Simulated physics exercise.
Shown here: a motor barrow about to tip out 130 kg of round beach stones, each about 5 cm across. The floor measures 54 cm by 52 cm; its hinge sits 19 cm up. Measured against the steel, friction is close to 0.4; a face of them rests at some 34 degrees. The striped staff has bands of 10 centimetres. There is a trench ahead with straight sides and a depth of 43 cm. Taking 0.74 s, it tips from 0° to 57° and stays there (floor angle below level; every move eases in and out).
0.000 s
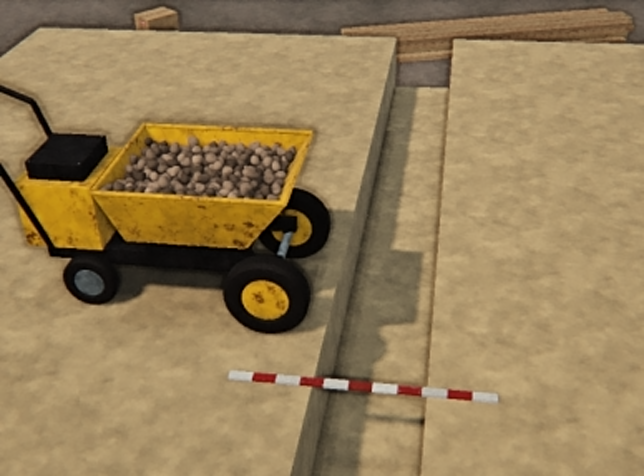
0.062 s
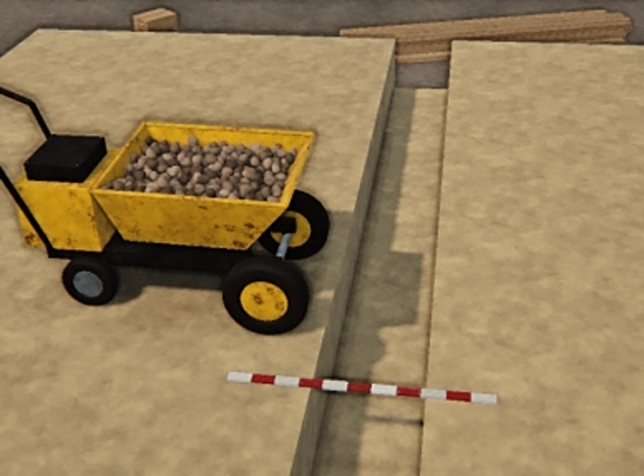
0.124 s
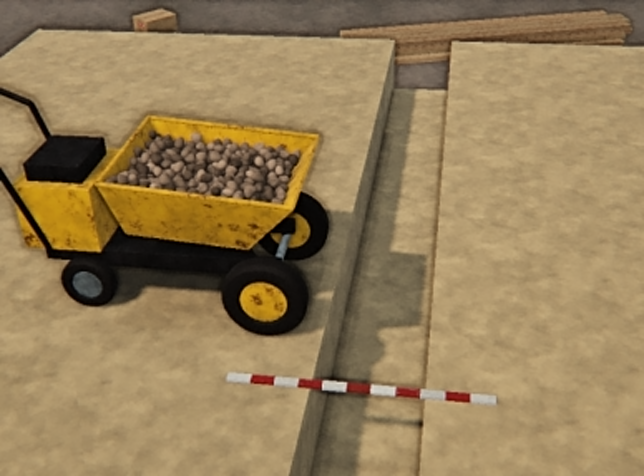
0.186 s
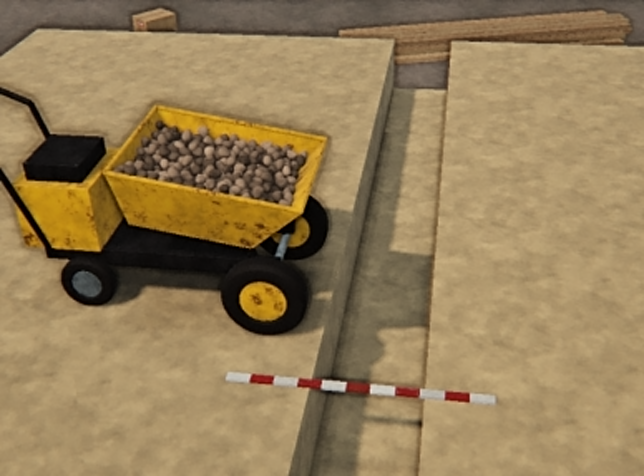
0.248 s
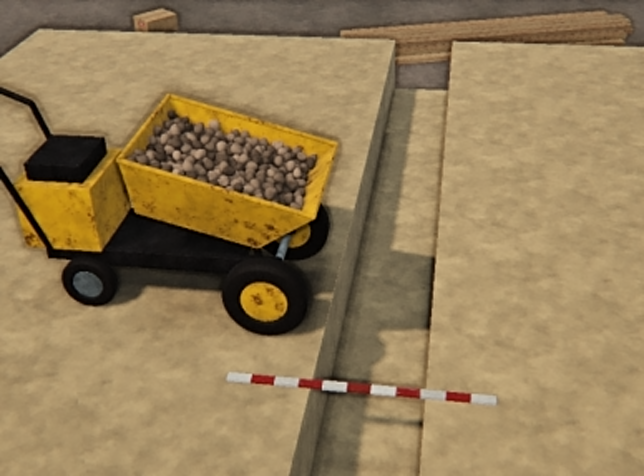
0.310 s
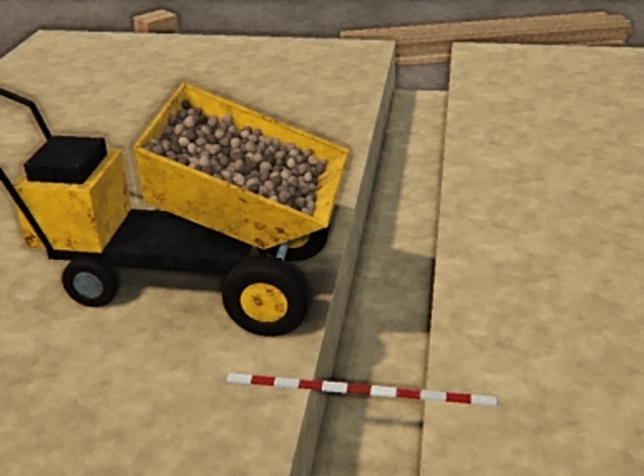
Beside a straight trench, a yellow motor barrow steadily tilts its skip of round stones rightward.
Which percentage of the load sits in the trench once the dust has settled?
Near 43 per cent.
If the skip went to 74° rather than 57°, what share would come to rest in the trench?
Some 40% would finish there.
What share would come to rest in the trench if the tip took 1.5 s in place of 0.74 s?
Then some 55 per cent would.
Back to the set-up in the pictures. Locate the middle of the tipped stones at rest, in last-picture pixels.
Middle at around (425, 354), I'd say.
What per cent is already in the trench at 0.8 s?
Approx. 15 % of the load.
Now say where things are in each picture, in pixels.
The skip is at 0°, its lip at (285, 204); the top of the load is at (204, 154), in the first picture.
Lip at (287, 206), floor tilted 1°, highest stones at (192, 155); the stones move at 0.3 m/s on average, in the second picture.
The skip is at 4°, its lip at (293, 209); the top of the load is at (161, 150); the stones move at 0.6 m/s on average, in the third picture.
The skip is at 9°, its lip at (302, 212); the top of the load is at (161, 139); the stones move at 0.8 m/s on average, in the fourth picture.
The skip is at 15°, its lip at (314, 217); the top of the load is at (170, 128); the stones move at 0.9 m/s on average, in the fifth picture.
The skip is at 22°, its lip at (327, 225); the top of the load is at (184, 119); the stones move at 1.0 m/s on average, in the sixth picture.
After 0.6 s the floor is at 48°; 100 % in the skip; the foremost stones are at (353, 222).
After 0.8 s the floor is at 57°; 86 % in the skip, 13 % in the trench, 1 % past the trench; the foremost stones are at (437, 294).
After 1.2 s the floor is at 57°; 45 % in the skip, 20 % in the trench, 35 % past the trench; the foremost stones are at (553, 316).
After 3.1 s the floor is at 57°; 21 % in the skip, 43 % in the trench, 37 % past the trench; the foremost stones are past the picture's edge.
